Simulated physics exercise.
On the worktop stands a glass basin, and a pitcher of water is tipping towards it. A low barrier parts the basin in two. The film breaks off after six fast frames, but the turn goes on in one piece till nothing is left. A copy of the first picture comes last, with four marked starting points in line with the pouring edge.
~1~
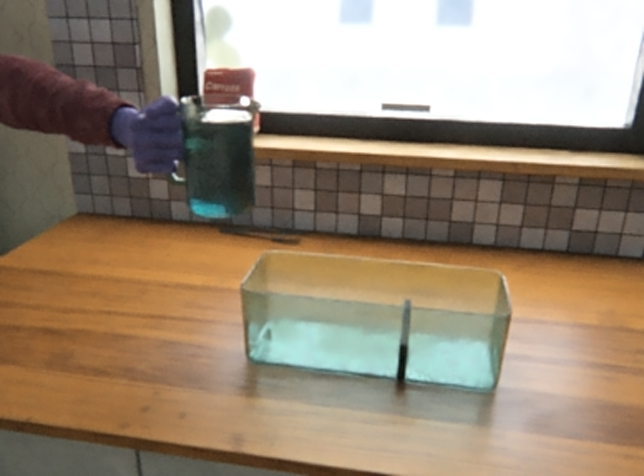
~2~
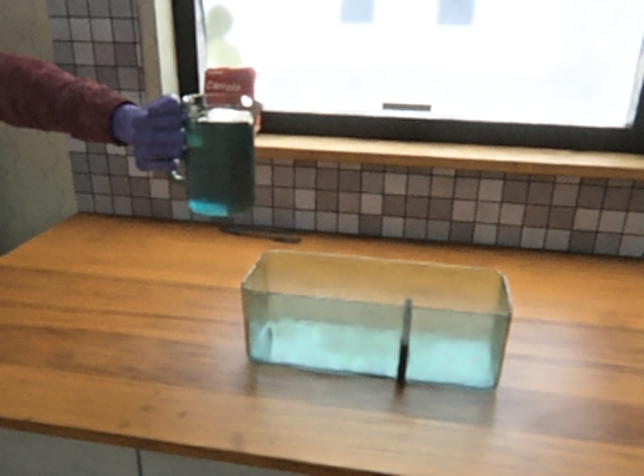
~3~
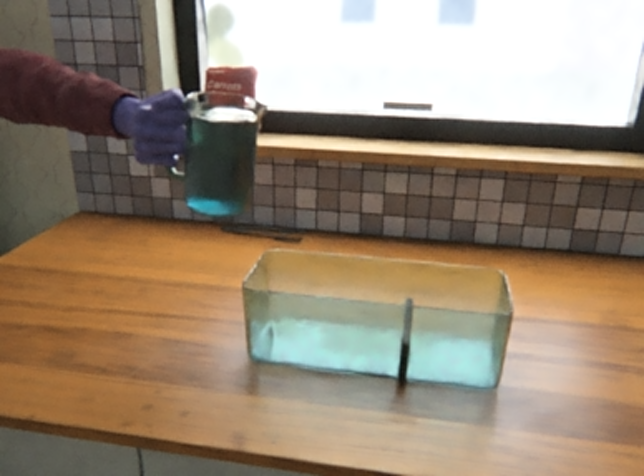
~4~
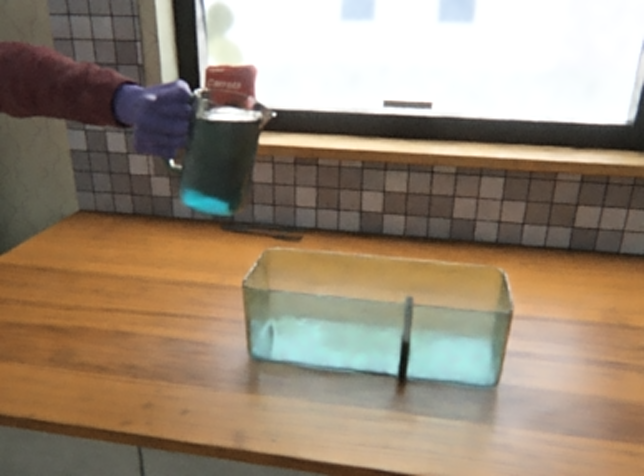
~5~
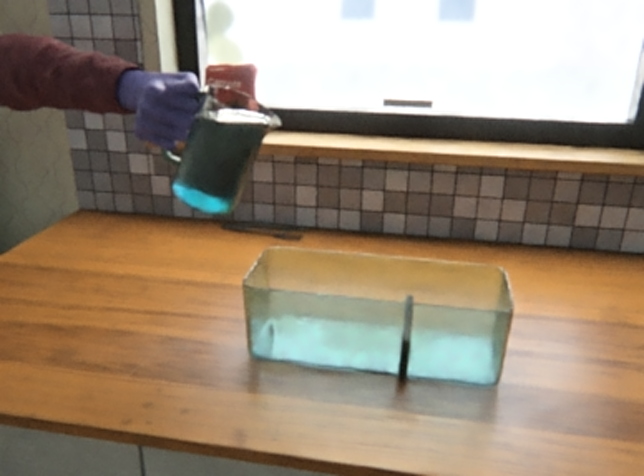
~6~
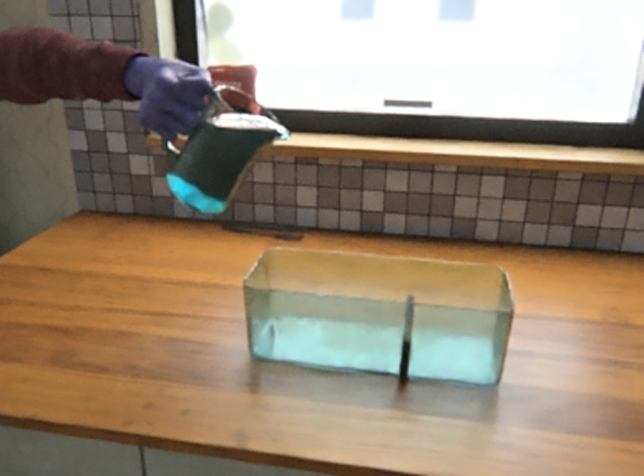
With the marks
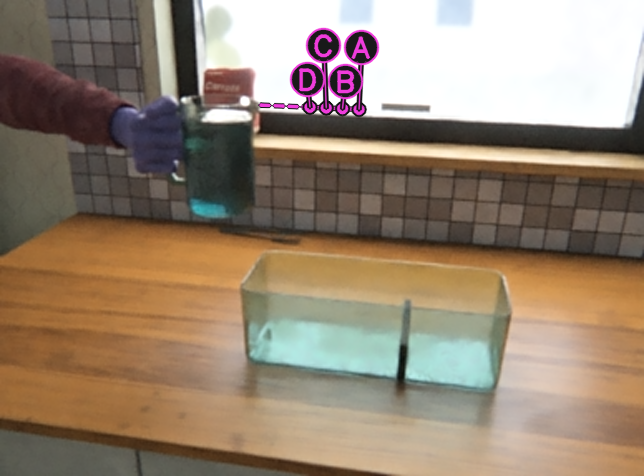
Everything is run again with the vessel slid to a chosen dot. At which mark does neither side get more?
I would pick dot B.
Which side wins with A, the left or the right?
The right one.
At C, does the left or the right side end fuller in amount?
The left side.
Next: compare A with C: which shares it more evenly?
Here it is dot A.
In magenta, A at (359, 109); B at (342, 108); C at (326, 108); D at (309, 107).
With A, about 23 % ends left of the wall and 76 % right of it.
With B, about 50 % ends left of the wall and 48 % right of it.
With C, about 85 % ends left of the wall and 11 % right of it; 4 % is lost outside.
With D, about 94 % ends left of the wall and 3 % right of it; 3 % is lost outside.
